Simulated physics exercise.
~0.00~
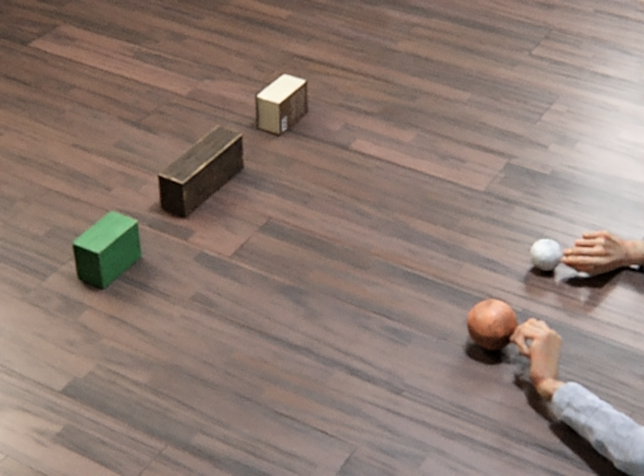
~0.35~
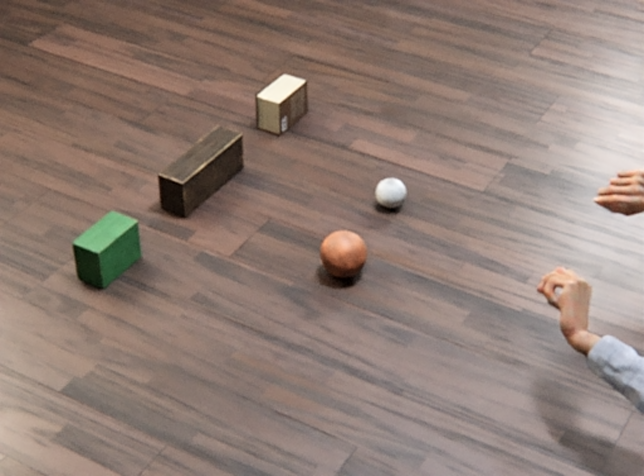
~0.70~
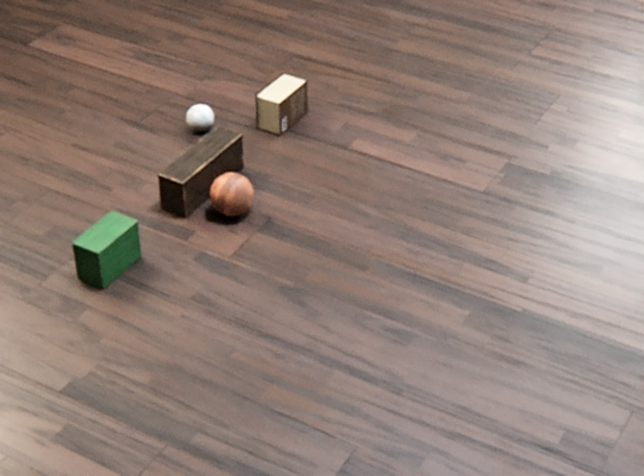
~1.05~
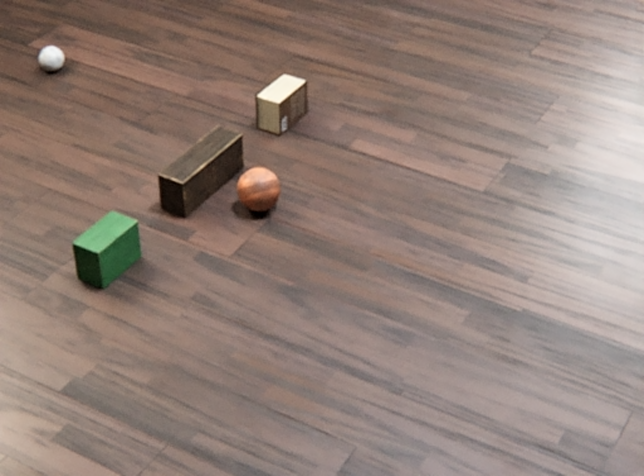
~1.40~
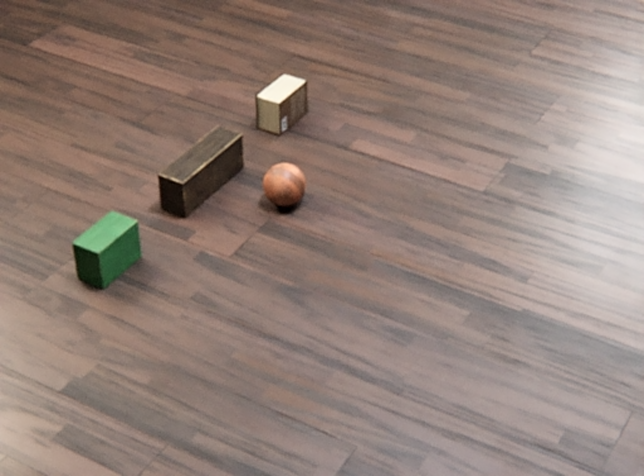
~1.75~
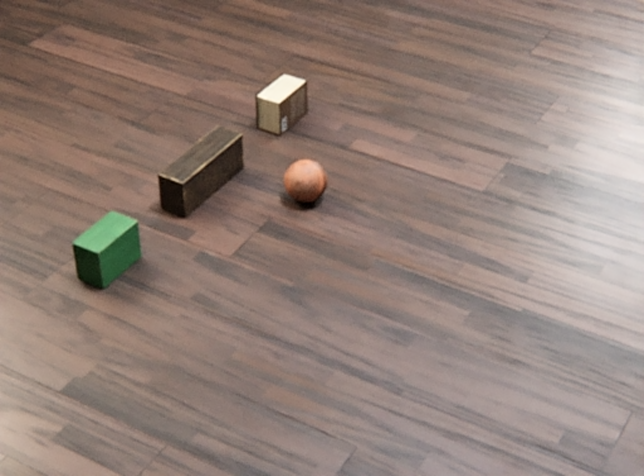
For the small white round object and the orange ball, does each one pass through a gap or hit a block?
The white round object passes through the gap between the black block and the pale box-like block. The orange ball hits the black block and rolls back to the right.
